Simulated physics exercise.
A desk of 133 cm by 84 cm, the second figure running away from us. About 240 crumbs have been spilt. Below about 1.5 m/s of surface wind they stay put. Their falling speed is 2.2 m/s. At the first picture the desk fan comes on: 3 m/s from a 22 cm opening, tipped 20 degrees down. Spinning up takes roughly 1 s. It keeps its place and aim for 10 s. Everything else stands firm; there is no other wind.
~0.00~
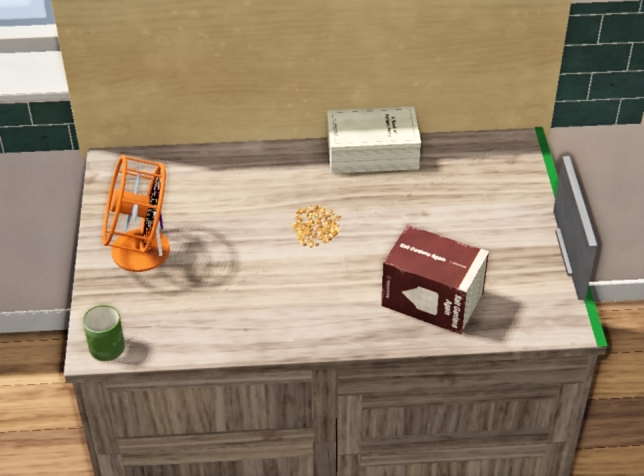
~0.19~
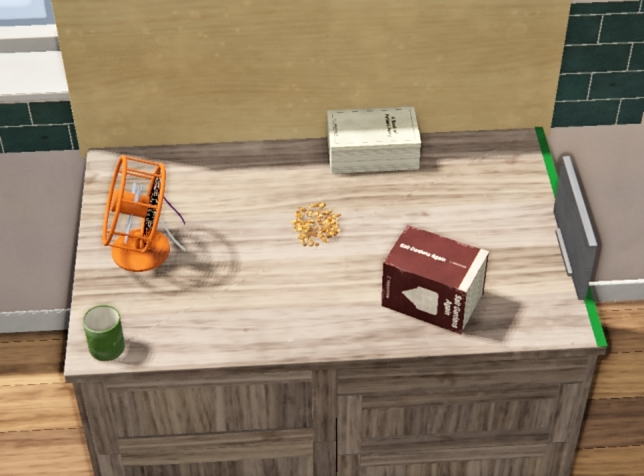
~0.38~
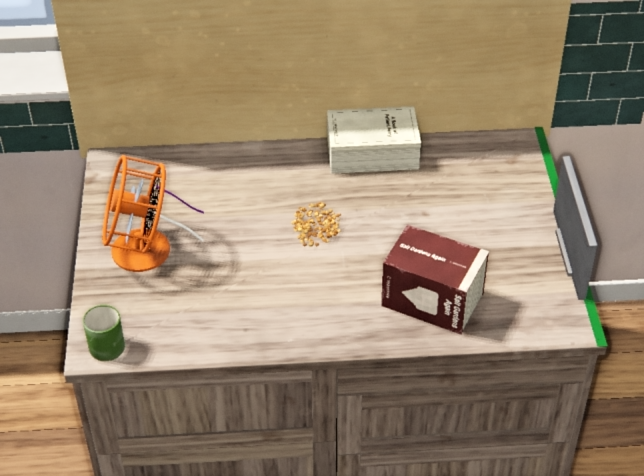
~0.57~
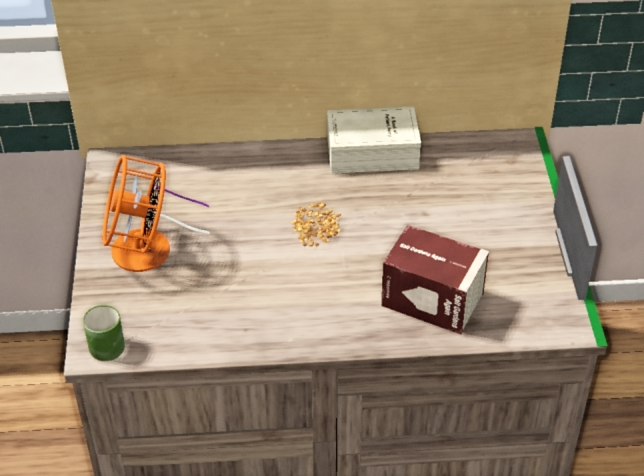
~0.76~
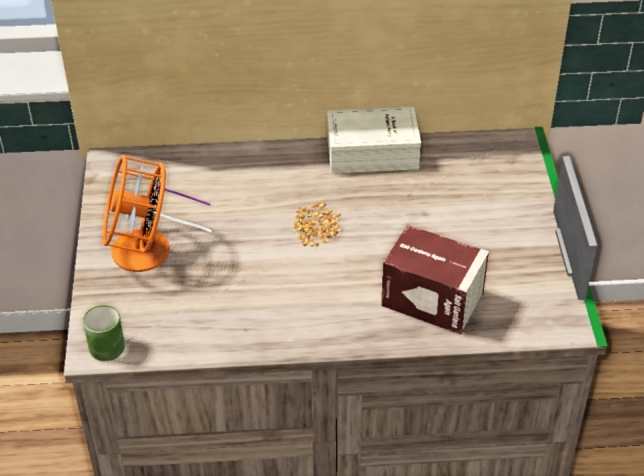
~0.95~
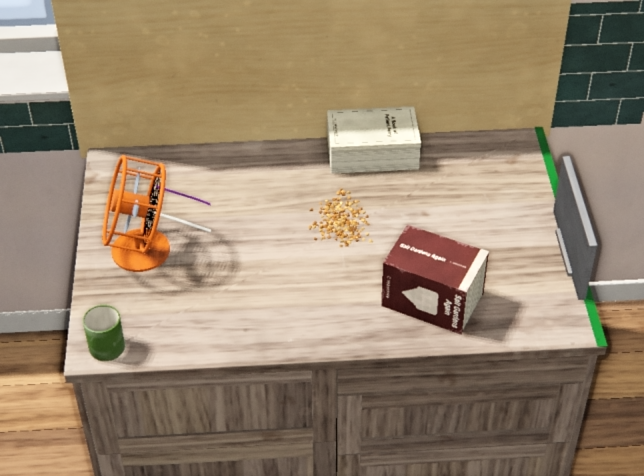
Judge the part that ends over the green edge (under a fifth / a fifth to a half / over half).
The share over the green edge is above half.
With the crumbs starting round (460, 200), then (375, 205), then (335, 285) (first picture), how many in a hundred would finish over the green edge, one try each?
In turn about 100 %, 100 %, 0 %.
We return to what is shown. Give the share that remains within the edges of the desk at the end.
About 10 %.
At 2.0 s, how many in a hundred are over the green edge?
About 90 %.
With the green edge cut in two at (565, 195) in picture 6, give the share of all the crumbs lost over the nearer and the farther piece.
Some 1 % nearer, 90 % farther.
After 2.0 s the count stands so, 90 % are over the green edge.
After 3.2 s the count stands so, 90 % are over the green edge.
After 5.5 s the count stands so, 90 % are over the green edge.
After 10.0 s, at the end, 90 % are over the green edge.
